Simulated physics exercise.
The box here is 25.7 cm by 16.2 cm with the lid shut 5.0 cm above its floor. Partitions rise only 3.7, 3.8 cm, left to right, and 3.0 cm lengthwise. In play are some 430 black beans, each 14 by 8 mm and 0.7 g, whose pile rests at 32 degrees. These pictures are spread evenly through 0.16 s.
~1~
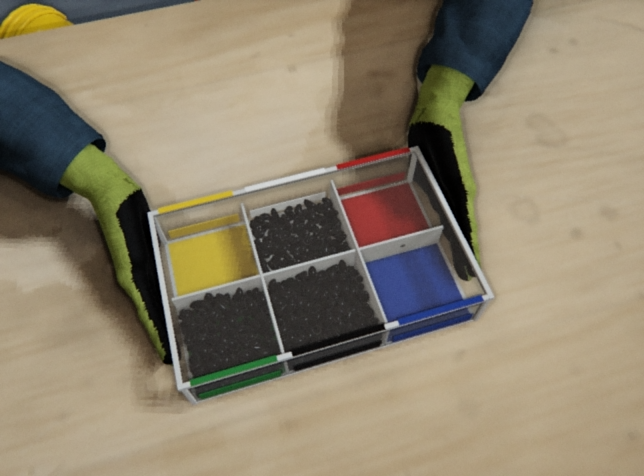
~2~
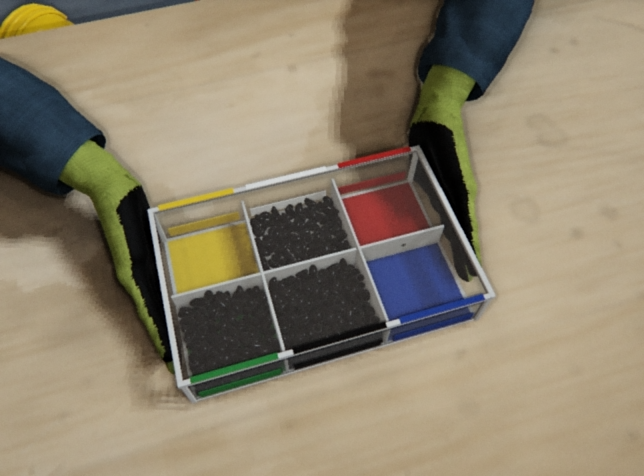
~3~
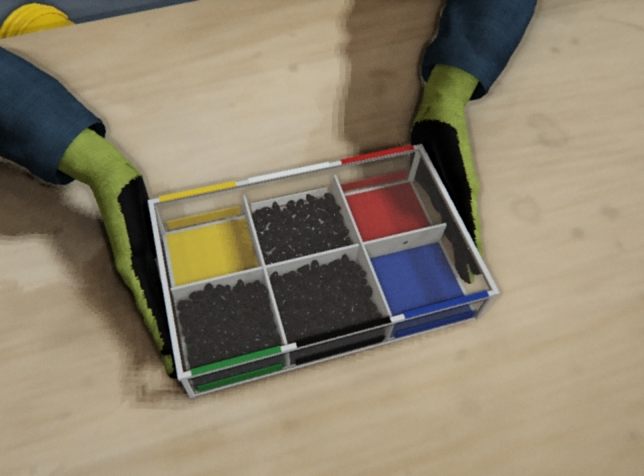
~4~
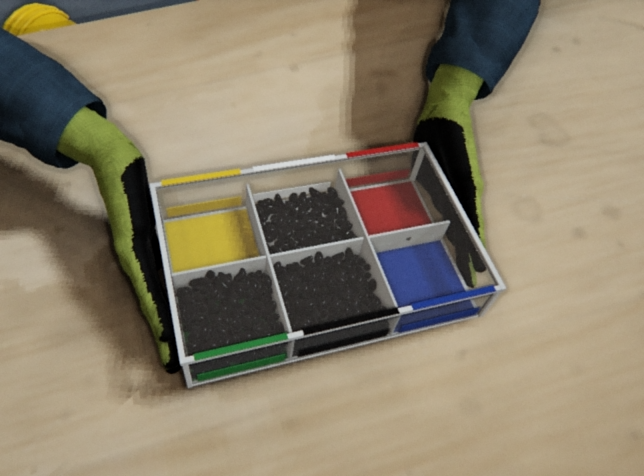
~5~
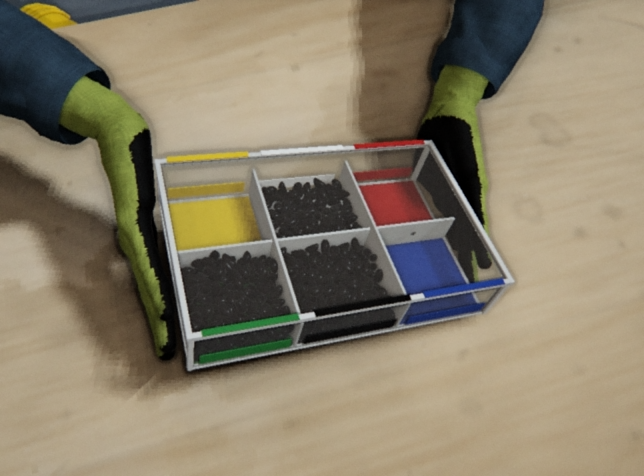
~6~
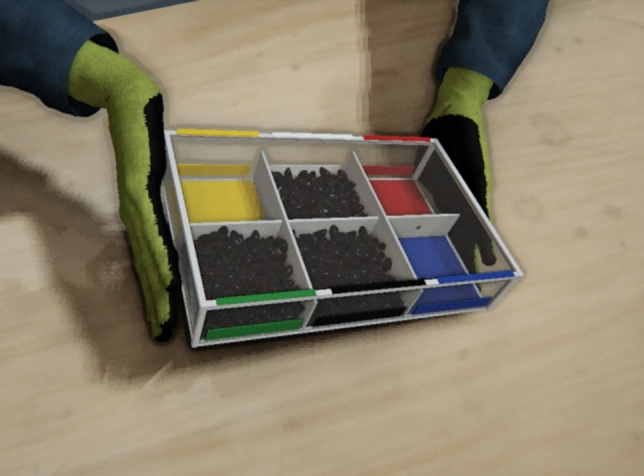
On a pale wooden table, two green-gloved hands held a clear divided box with black beans in three sections, then gradually tilted it, raising the side nearest the viewer while the beans stayed in their sections.
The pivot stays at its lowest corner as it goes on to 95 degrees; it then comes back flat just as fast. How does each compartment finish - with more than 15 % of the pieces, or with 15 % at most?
Red: At most 15 %, blue: At most 15 %, green: More than 15 %, yellow: At most 15 %, white: More than 15 %, black: More than 15 %.
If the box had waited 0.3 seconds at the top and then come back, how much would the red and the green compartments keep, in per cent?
In per cent: Red 5; green 30.
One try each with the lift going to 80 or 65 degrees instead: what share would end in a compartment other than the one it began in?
15 and 10 %.
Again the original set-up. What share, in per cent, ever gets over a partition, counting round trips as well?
I'd put it at some 15 percent of the pieces.
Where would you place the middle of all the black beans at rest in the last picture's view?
Near (321, 283).
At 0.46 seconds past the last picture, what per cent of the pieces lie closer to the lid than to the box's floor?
Estimate: Near 60 per cent.
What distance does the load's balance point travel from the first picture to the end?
Displacement: Near 2.5 cm.
Then, 0.46 s after the last picture, tilt 94 degrees; green 35 %, white 30 %, black 30 %.
Then, 0.76 s after the last picture, tilt 39 degrees; red 5 %, green 30 %, white 35 %, black 30 %.
Then, 1.16 s after the last picture, tilt 0 degrees; red 5 %, green 30 %, white 35 %, black 30 %.
In the end, red 5 %, blue 0 %, green 30 %, yellow 0 %, white 35 %, black 30 %.
